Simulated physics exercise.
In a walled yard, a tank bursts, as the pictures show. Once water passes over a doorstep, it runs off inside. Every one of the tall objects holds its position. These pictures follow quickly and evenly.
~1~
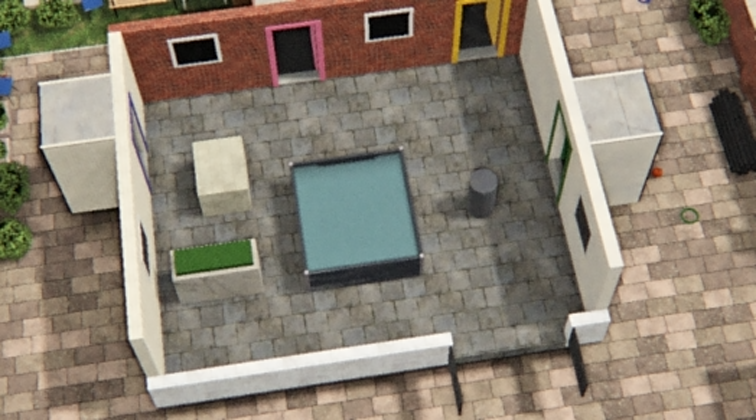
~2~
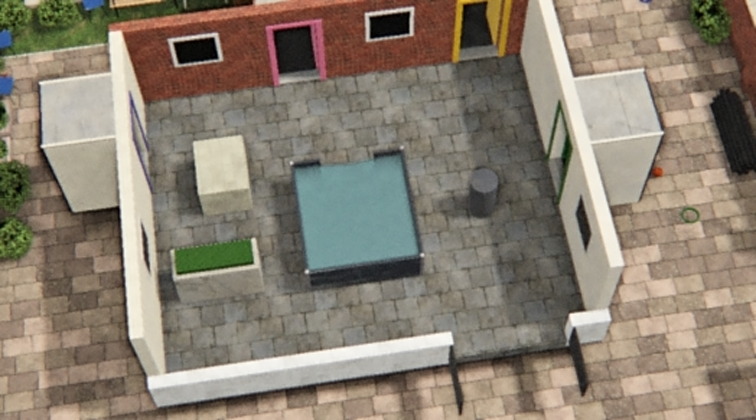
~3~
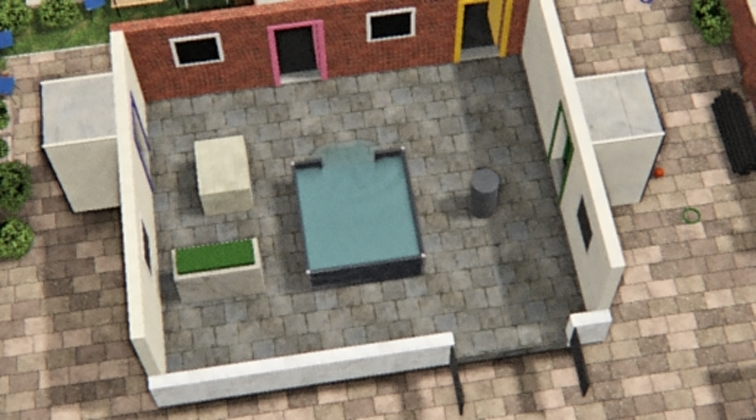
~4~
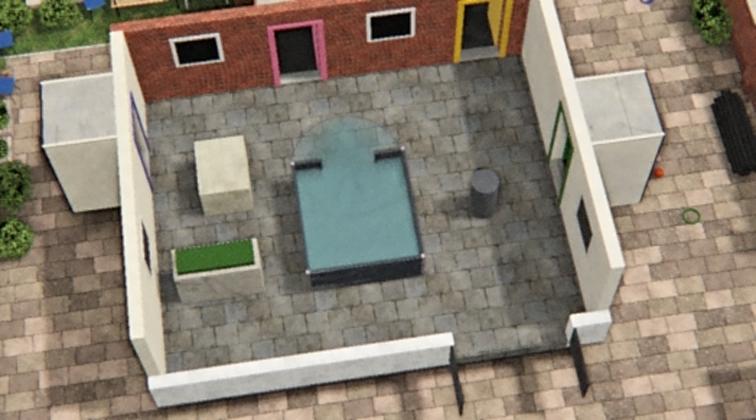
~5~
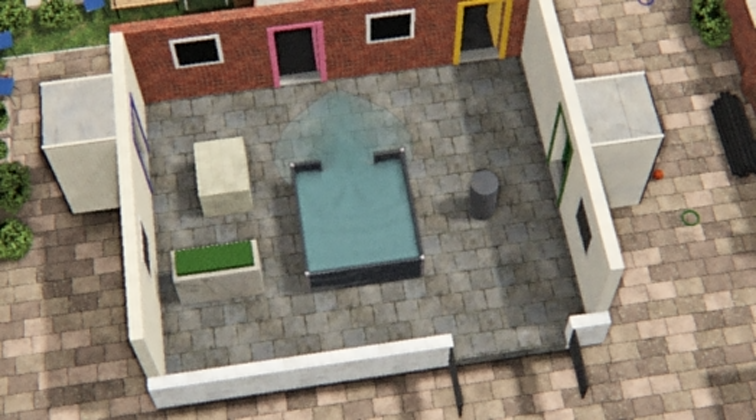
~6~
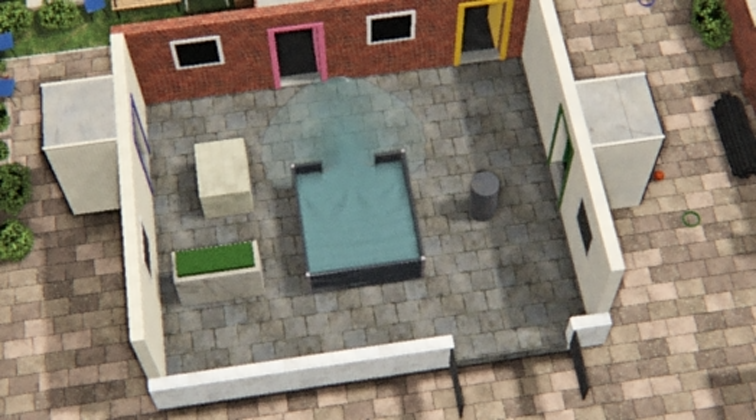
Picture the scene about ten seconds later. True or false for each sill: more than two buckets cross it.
Yellow door - true; pink door - true; blue door - false; green door - false.
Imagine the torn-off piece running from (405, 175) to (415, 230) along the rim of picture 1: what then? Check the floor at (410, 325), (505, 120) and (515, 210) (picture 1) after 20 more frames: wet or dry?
One by one: Unsoaked; waterlogged; waterlogged.
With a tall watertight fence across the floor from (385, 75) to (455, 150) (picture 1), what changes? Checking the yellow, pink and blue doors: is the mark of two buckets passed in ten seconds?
The yellow door stays shy of it, the pink door tops the mark and the blue door tops the mark.
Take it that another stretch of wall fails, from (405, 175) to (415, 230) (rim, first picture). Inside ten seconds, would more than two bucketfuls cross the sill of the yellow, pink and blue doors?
Yellow: Exceeds the limit; pink: Falls short; blue: Falls short.
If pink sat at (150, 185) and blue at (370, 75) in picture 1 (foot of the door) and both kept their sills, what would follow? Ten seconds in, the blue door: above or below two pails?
That blue one gets past the limit.
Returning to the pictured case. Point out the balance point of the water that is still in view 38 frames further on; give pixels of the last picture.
The balance point is around (367, 179).
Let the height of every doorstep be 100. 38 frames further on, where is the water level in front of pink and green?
First 390 percent, then 30 percent.
A moment on, water covers 20 % of the floor; the yellow door not reached, the pink door far over two buckets in, the blue door not reached, the green door not reached.
Next, water covers 25 % of the floor; the yellow door wet at the sill, nothing in, the pink door far over two buckets in, the blue door not reached, the green door not reached.
Then, water covers 40 % of the floor; the yellow door under two buckets in, the pink door far over two buckets in, the blue door wet at the sill, nothing in, the green door wet at the sill, nothing in.
Later, water covers 65 % of the floor; the yellow door over two buckets in, the pink door far over two buckets in, the blue door under two buckets in, the green door wet at the sill, nothing in.
In the end, water covers 90 % of the floor; the yellow door over two buckets in, the pink door far over two buckets in, the blue door under two buckets in, the green door wet at the sill, nothing in.
